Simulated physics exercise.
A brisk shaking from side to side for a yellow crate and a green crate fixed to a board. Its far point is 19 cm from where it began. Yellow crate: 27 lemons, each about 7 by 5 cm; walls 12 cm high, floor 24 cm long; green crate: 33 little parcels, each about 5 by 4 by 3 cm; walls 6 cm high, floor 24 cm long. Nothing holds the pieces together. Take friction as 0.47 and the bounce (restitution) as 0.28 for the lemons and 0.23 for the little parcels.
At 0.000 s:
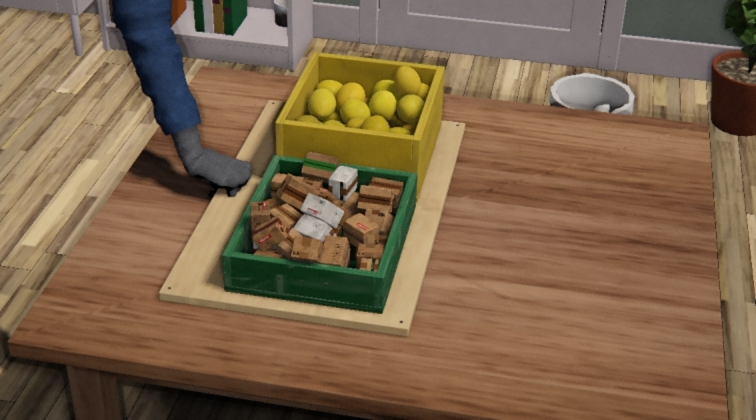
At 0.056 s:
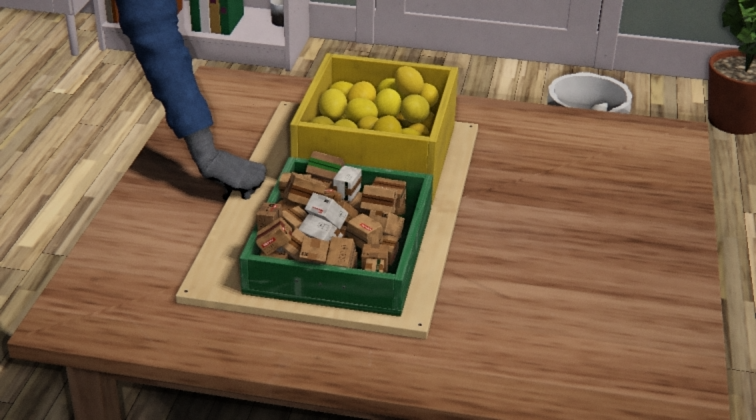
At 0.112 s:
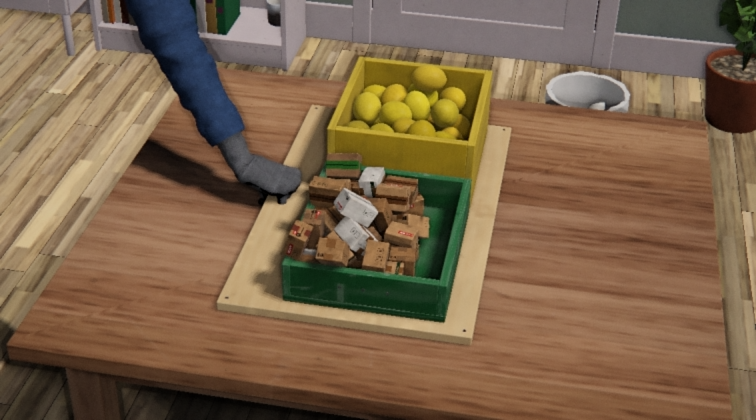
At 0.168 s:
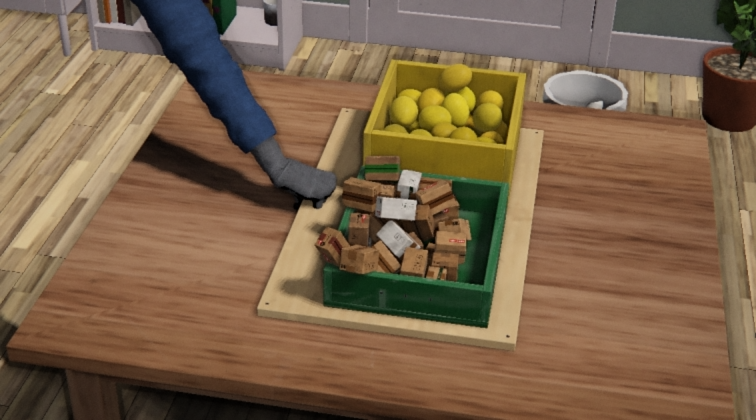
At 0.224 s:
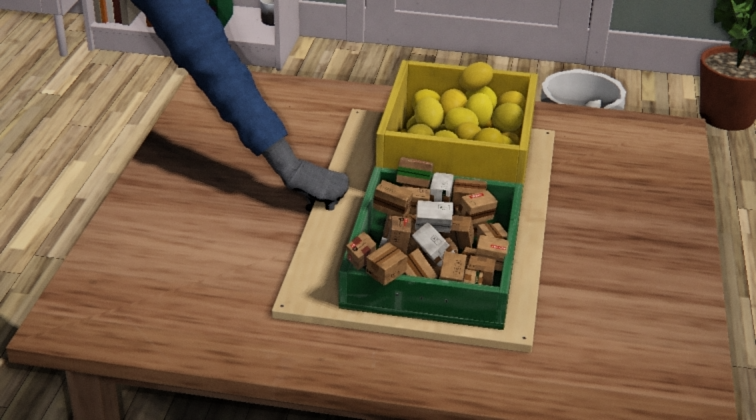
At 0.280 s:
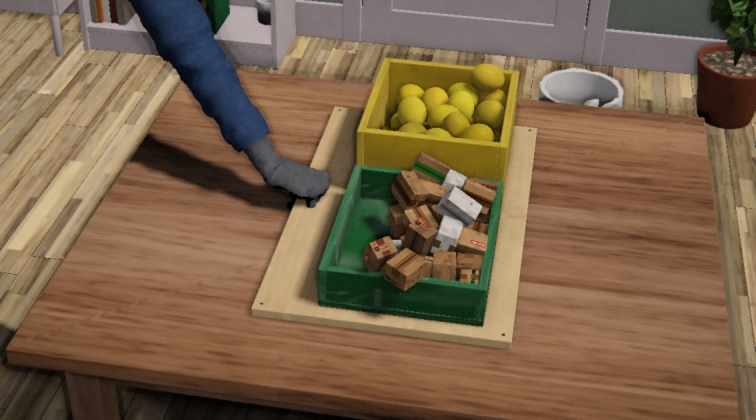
A blue-sleeved arm with a grey glove reaches in from the upper left over a wooden table in a plank-floored room, seen from above at an angle. It grips a pale board holding a yellow crate of lemons behind a green crate of small brown and white parcels. The hand slides the board right, then slightly back left, as the contents shift inside and the camera drifts slightly.
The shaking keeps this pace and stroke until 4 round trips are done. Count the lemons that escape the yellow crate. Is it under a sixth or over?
Out of the yellow crate go less than a sixth of the lemons.
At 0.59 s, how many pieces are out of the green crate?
About: Green crate 8.
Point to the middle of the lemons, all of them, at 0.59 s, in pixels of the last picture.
Around (420, 136).
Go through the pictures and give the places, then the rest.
In the first frame (places track the rim corner closest to us here; the camera moves round a little), yellow crate (413, 137); green crate (376, 274); 0 cm along; all still inside.
Yellow crate (429, 139); green crate (395, 277); 3 cm along, in the second frame.
Yellow crate (468, 143); green crate (439, 282); 10 cm along, in the third frame.
Yellow crate (506, 146); green crate (483, 288); 17 cm along, in the fourth frame.
Yellow crate (519, 147); green crate (499, 290); 19 cm along, in the fifth frame.
Yellow crate (500, 144); green crate (478, 286); 16 cm along; all still inside, in the sixth frame.
After 0.59 s, the yellow crate is down by 1 of 27 and the green crate is down by 7 of 33.
After 0.99 s, the yellow crate is down by 1 of 27 and the green crate is down by 12 of 33.
After 1.54 s, the yellow crate is down by 2 of 27 and the green crate is down by 13 of 33.
When it is over (at 2.25 s), the yellow crate is down by 2 of 27 and the green crate is down by 13 of 33. Asked share, 2 of 27, 7 per cent.
